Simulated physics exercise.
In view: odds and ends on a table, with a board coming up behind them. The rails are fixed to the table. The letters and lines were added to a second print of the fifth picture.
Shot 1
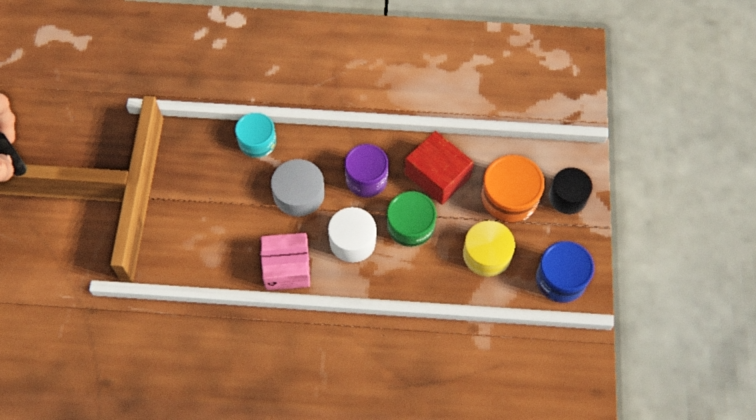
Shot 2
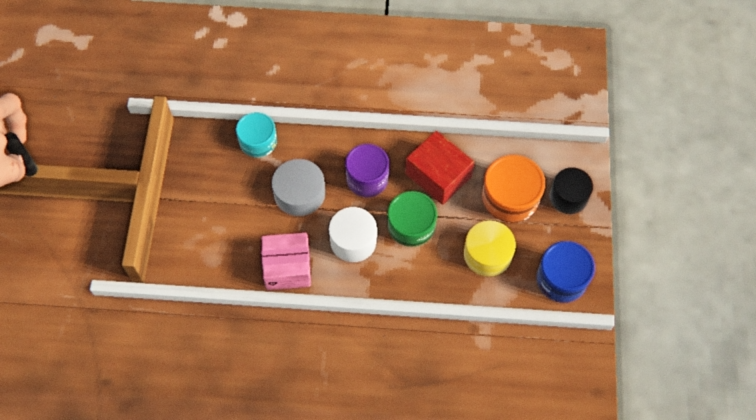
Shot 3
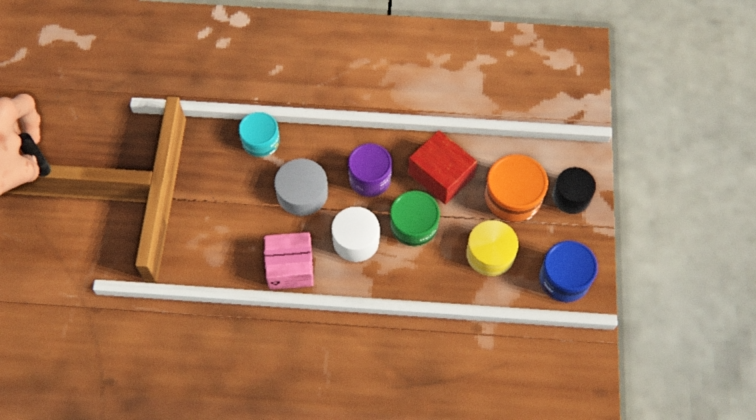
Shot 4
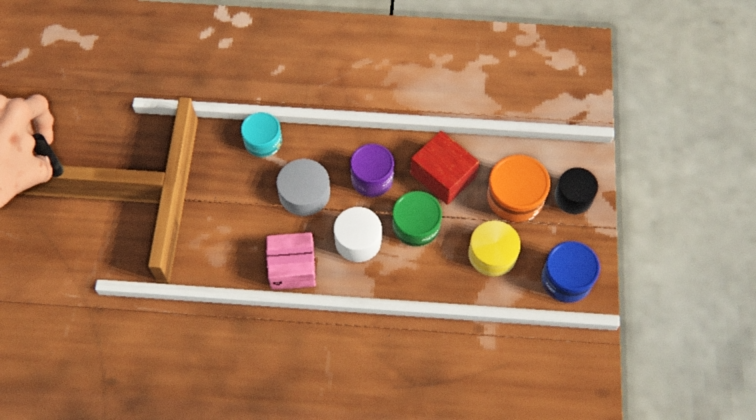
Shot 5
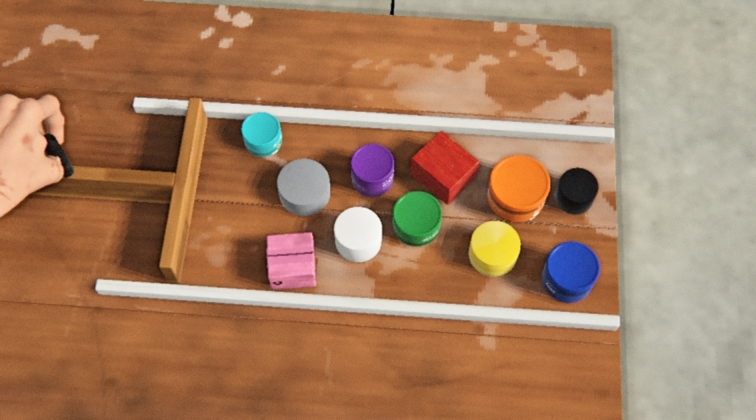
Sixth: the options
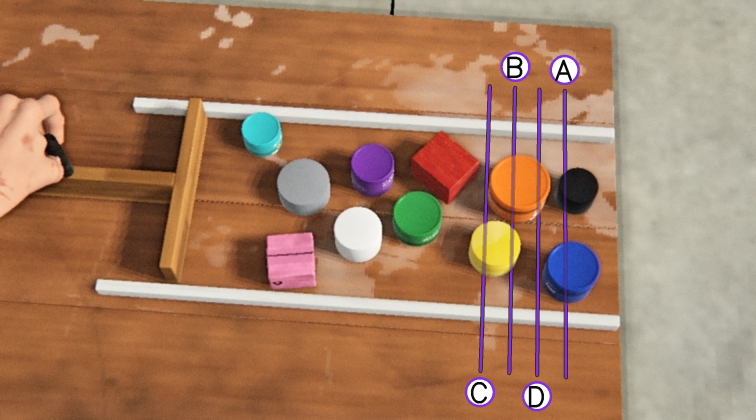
The footage shows a hand at the left sliding a wooden T-shaped board slowly rightward between two white rails on a table, toward scattered colourful jars, tubs, a red block and a pink box, which all stay still.
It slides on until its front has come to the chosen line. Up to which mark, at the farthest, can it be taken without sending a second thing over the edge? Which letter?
No second one falls up to C.
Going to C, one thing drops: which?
It is the black pot.
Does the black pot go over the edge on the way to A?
By then, yes.
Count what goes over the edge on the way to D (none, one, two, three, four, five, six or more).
By then, four.
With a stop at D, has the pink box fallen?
By then, no.
On the marked copy, A at (565, 225); B at (512, 221); C at (486, 219); D at (538, 223).
Taking C. A third of the way, board (290, 186); turquoise jar (326, 138); pink box (313, 263).
Two thirds of the way, board (399, 194); black pot (592, 193); orange jar (547, 206).
When it is over, board (483, 199); black pot over the edge; orange jar (606, 229); one fallen.
As for the rest, A drops seven; B drops three; D drops four.
